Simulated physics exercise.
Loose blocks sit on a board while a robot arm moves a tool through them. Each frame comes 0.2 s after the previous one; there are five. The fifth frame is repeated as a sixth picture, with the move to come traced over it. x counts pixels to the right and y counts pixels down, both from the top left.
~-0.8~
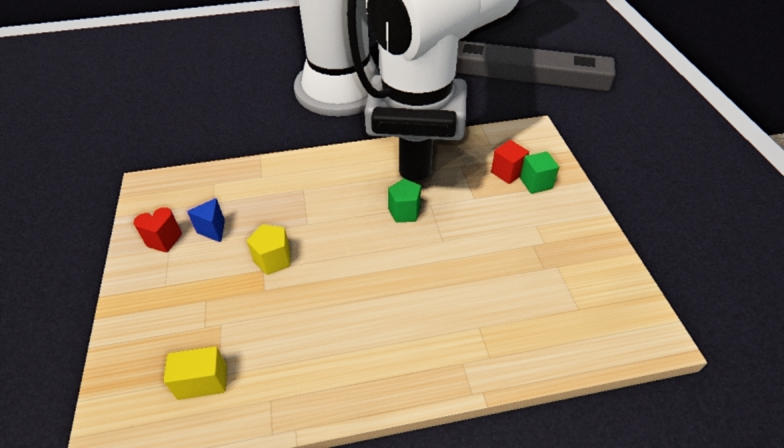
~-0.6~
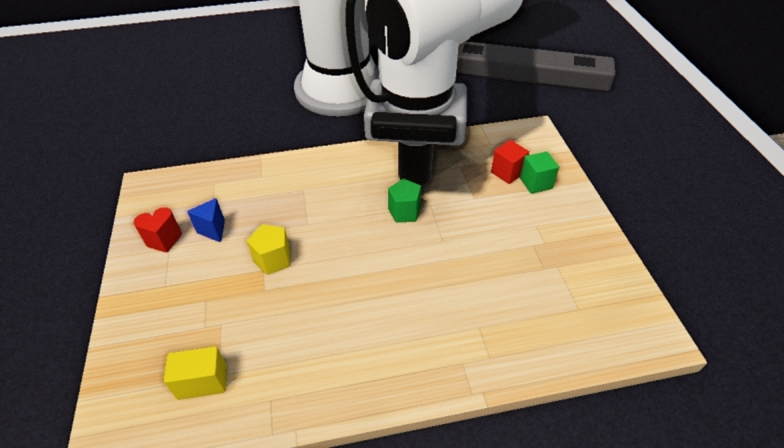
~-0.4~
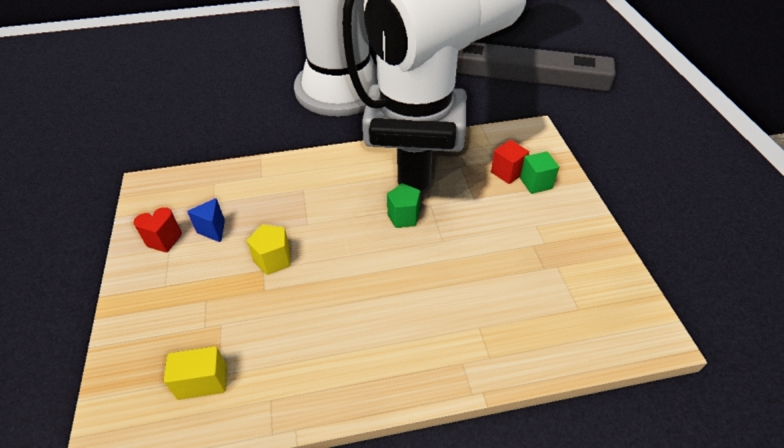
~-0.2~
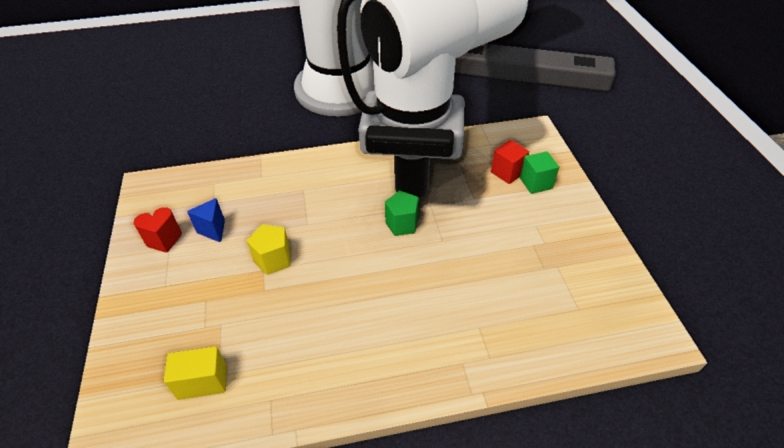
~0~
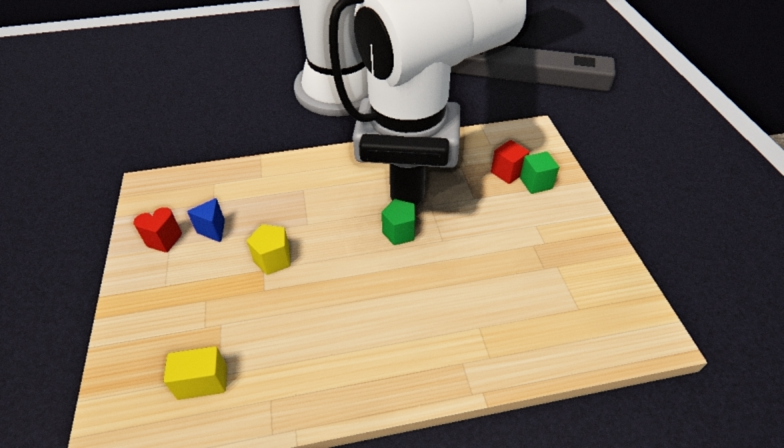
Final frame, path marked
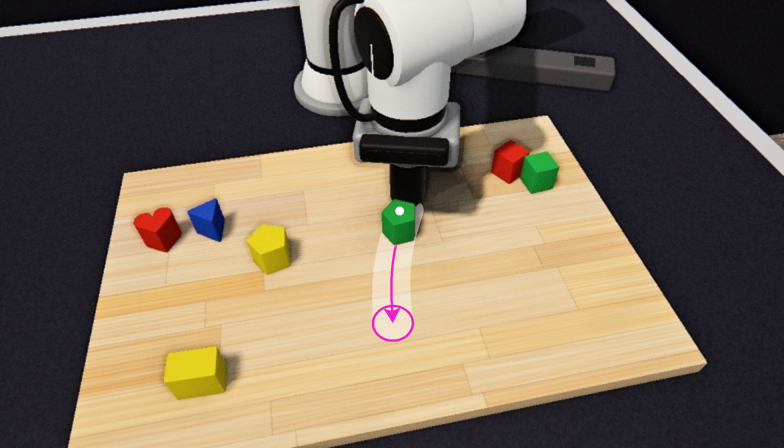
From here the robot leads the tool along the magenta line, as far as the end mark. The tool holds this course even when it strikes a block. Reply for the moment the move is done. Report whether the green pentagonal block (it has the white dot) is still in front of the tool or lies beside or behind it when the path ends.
It is still ahead of the tool.
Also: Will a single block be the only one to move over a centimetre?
Yes, that is how it ends up.
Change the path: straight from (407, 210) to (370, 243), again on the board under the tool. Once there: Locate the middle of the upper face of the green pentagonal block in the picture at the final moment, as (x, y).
The centre of its top will be at (379, 249).
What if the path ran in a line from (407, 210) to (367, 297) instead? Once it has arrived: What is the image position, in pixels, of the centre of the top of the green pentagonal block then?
Located at (366, 309).
The drawn path runs from (407, 210) through (393, 261) to (393, 323); the dot is on the green pentagonal block.
On the path given first. One third of the way, tool at (396, 230); green pentagonal block at (390, 248).
Two thirds of the way, tool at (391, 268); green pentagonal block at (383, 289).
At the end, tool at (393, 310); green pentagonal block at (378, 335), turned 15° clockwise.
